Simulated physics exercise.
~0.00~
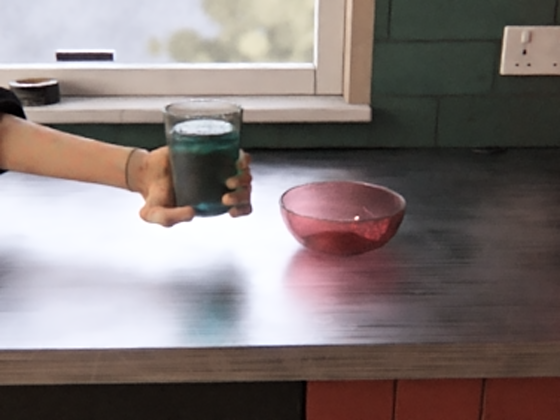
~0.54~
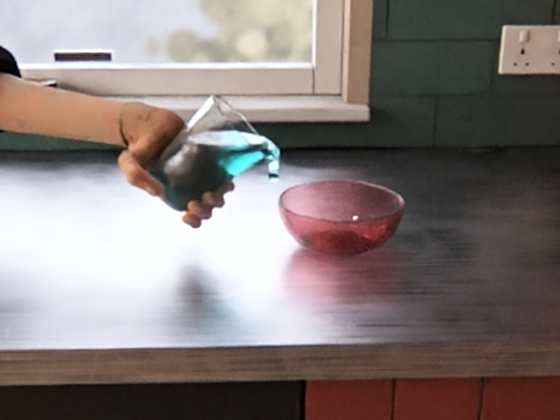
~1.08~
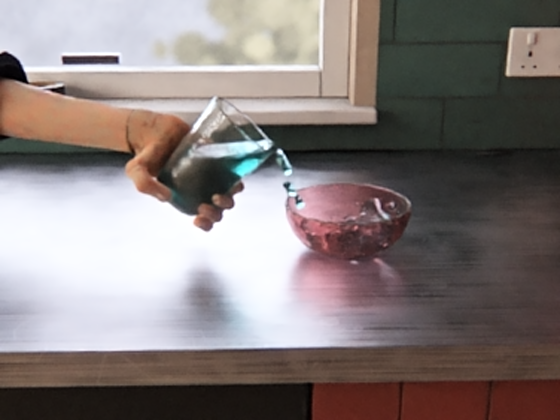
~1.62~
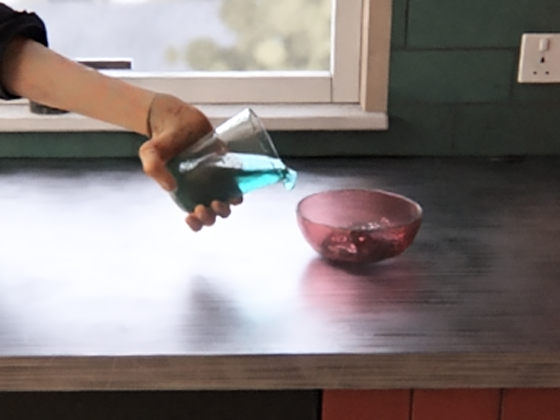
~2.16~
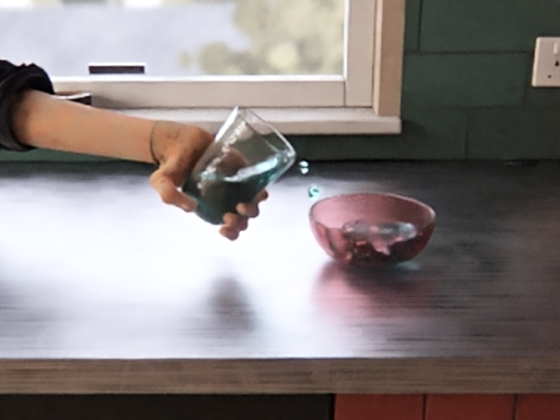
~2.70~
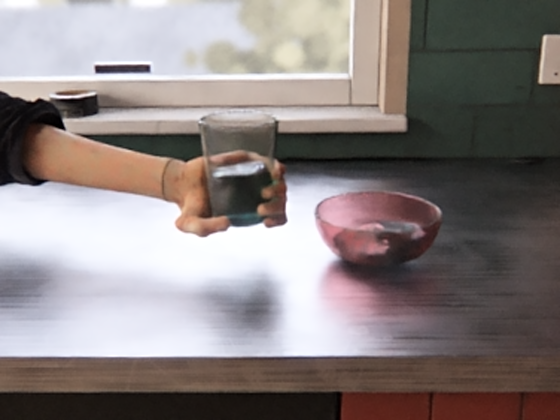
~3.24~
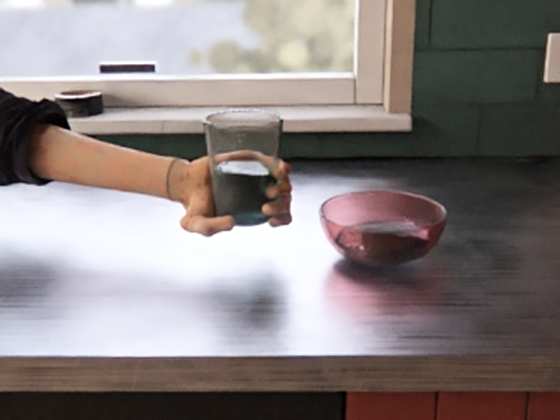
A hand holding a clear glass of blue-green liquid tips it toward a pink glass bowl on a dark worktop by a window, pouring some in, then tilts again to pour more before returning upright, leaving liquid in both the glass and the bowl.
